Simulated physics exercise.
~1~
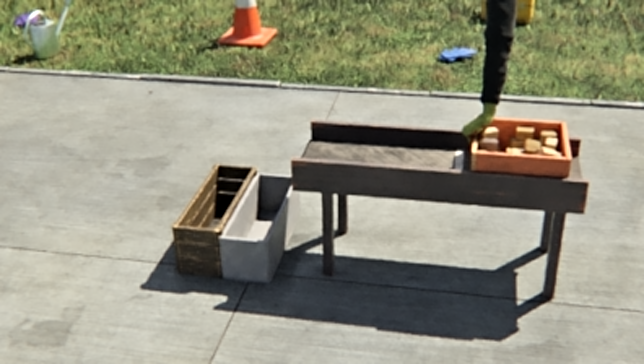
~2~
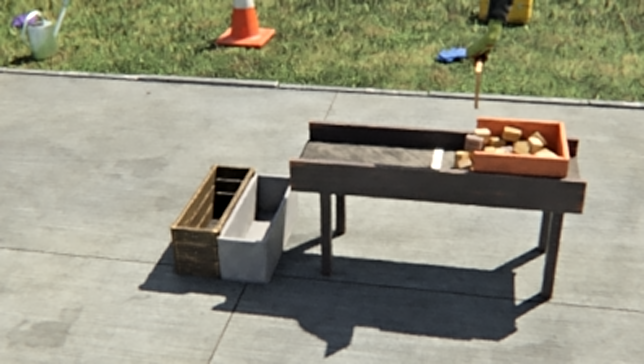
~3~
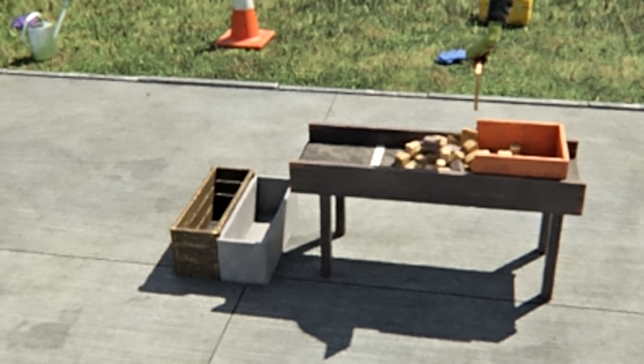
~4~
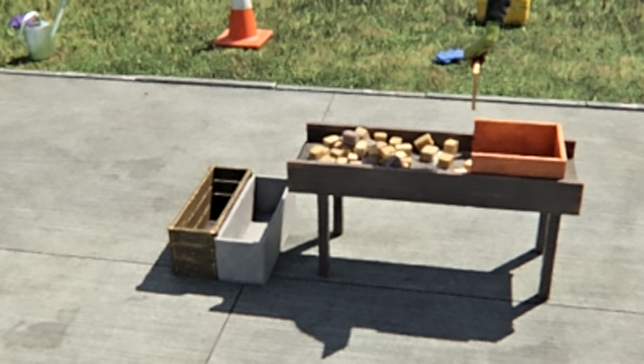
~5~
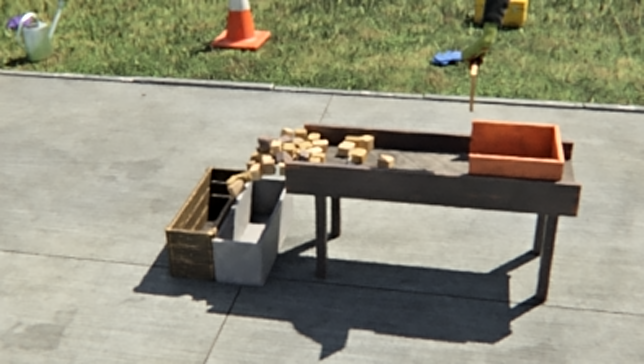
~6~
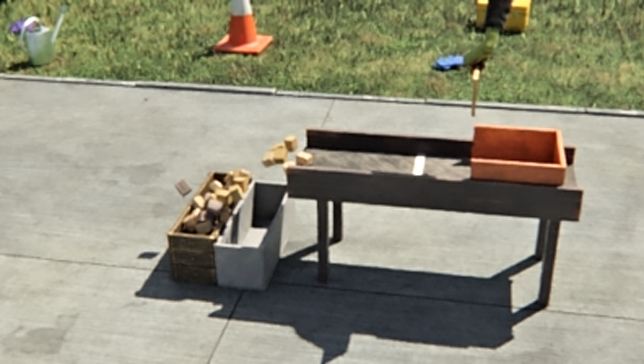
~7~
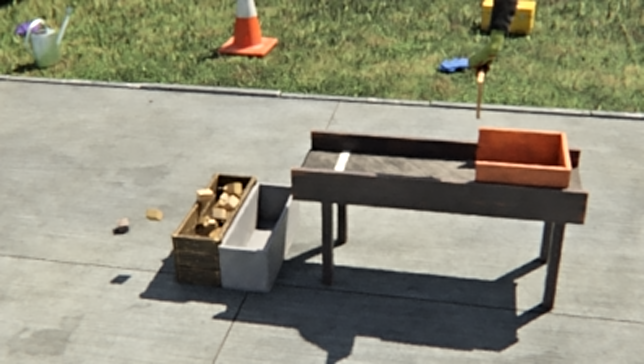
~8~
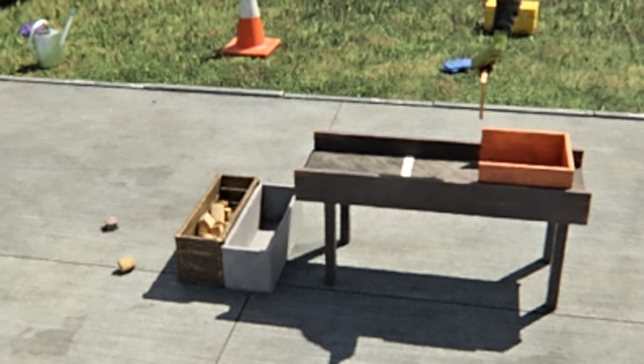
Gloved hand lifting a gate from an orange pen, timber offcuts riding a belt left and flying mostly into a slatted box, two landing beyond.
